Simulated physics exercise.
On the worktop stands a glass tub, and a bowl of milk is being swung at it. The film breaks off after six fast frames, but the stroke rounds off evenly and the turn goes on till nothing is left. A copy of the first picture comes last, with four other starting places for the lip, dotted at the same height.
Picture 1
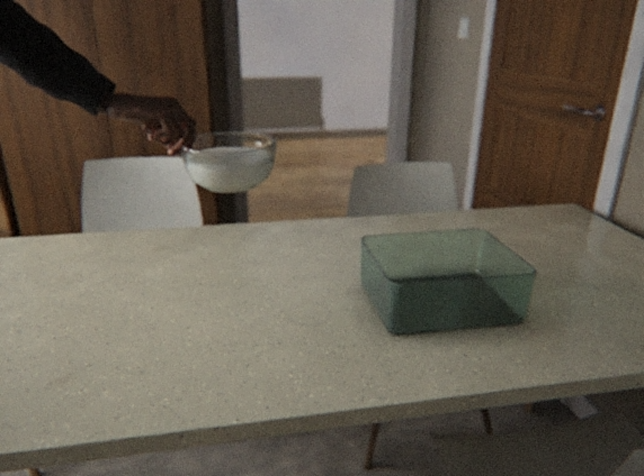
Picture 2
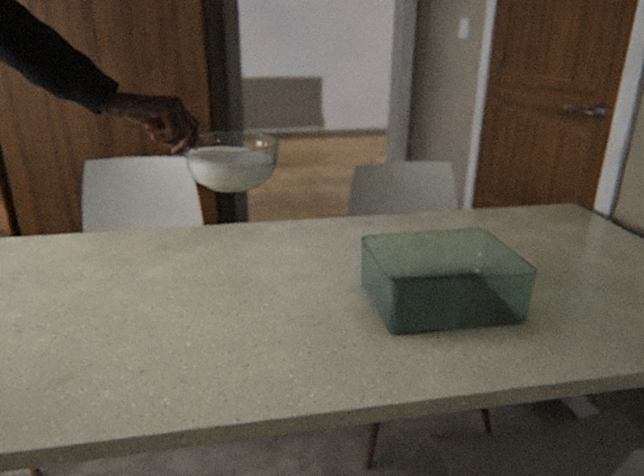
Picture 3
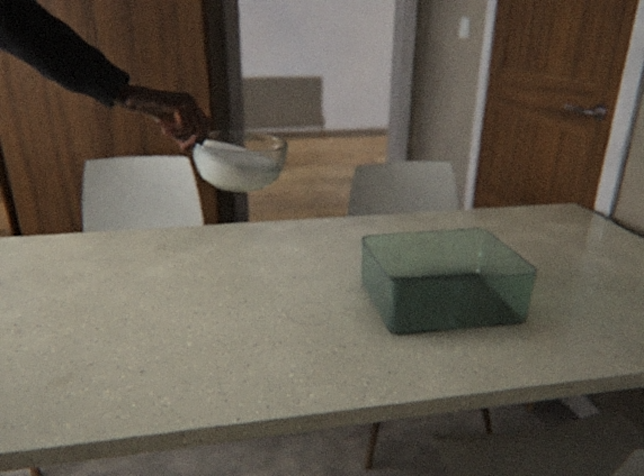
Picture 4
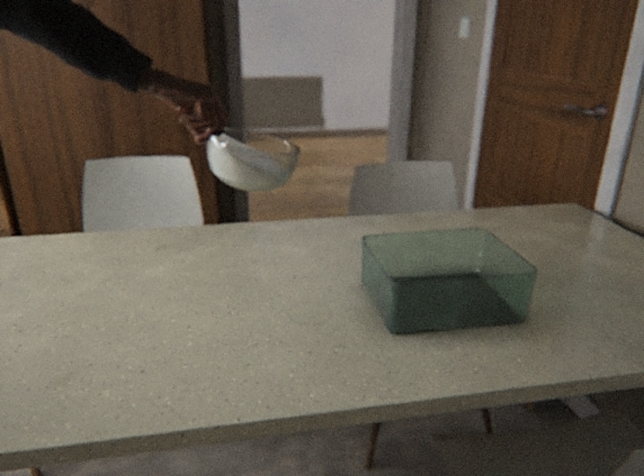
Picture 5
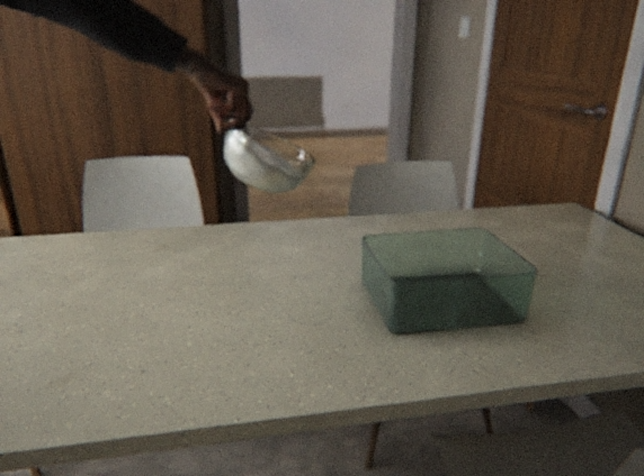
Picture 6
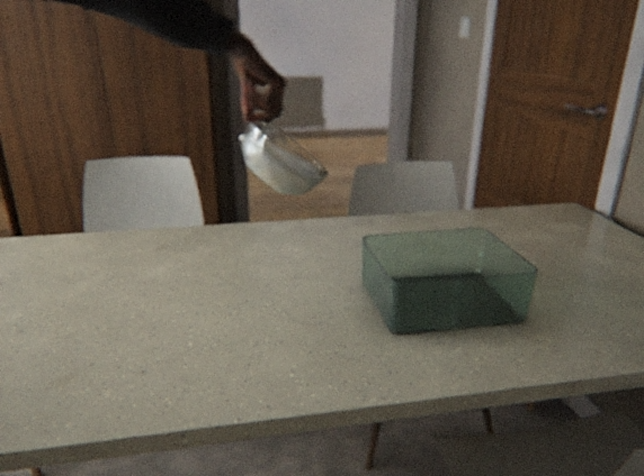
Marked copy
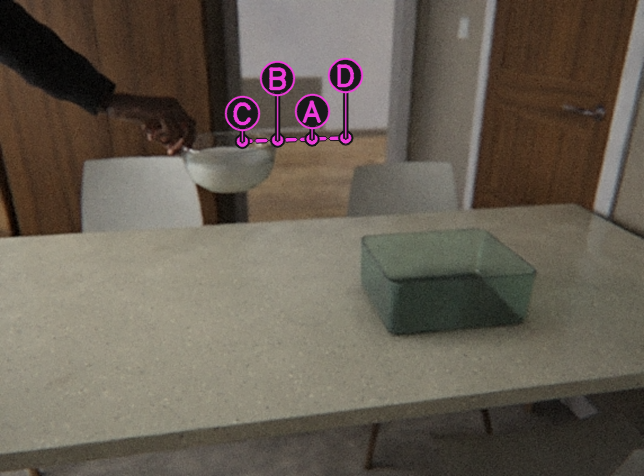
A dark-skinned hand in a black sleeve reaches in from the upper left, holding a clear bowl of white milk above the far side of a pale speckled worktop, seen from a fixed camera slightly above. A green glass tub sits right of centre, with white chairs, wooden panelling and a door behind. The hand moves the bowl rightward, first level, then tilting it steadily more steeply to the right.
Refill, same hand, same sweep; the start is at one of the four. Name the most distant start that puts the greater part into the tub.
C will do.
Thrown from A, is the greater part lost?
No.
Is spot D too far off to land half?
No.
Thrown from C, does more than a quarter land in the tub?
Yes, clearly.
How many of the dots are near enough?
All of the four.
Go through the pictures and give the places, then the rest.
Upright, lip at (274, 140); tub from (387, 333) to (524, 319); nothing has left yet, in the first frame.
Upright, lip at (276, 139); nothing has left yet, in the second frame.
Tipped about 4°, lip at (285, 142); nothing has left yet, in the third frame.
Tipped about 12°, lip at (298, 148); nothing has left yet, in the fourth frame.
Tipped about 25°, lip at (313, 158); nothing has left yet, in the fifth frame.
Tipped about 40°, lip at (326, 170); nothing has left yet, in the sixth frame.
On the marked copy, A at (312, 139); B at (277, 140); C at (242, 141); D at (345, 137).
With A, about 79 % lands in the tub, 8 % falls short and 13 % goes beside or beyond.
With B, about 71 % lands in the tub, 6 % falls short and 23 % goes beside or beyond.
With C, about 64 % lands in the tub, 22 % falls short and 14 % goes beside or beyond.
With D, about 84 % lands in the tub, 8 % falls short and 8 % goes beside or beyond.
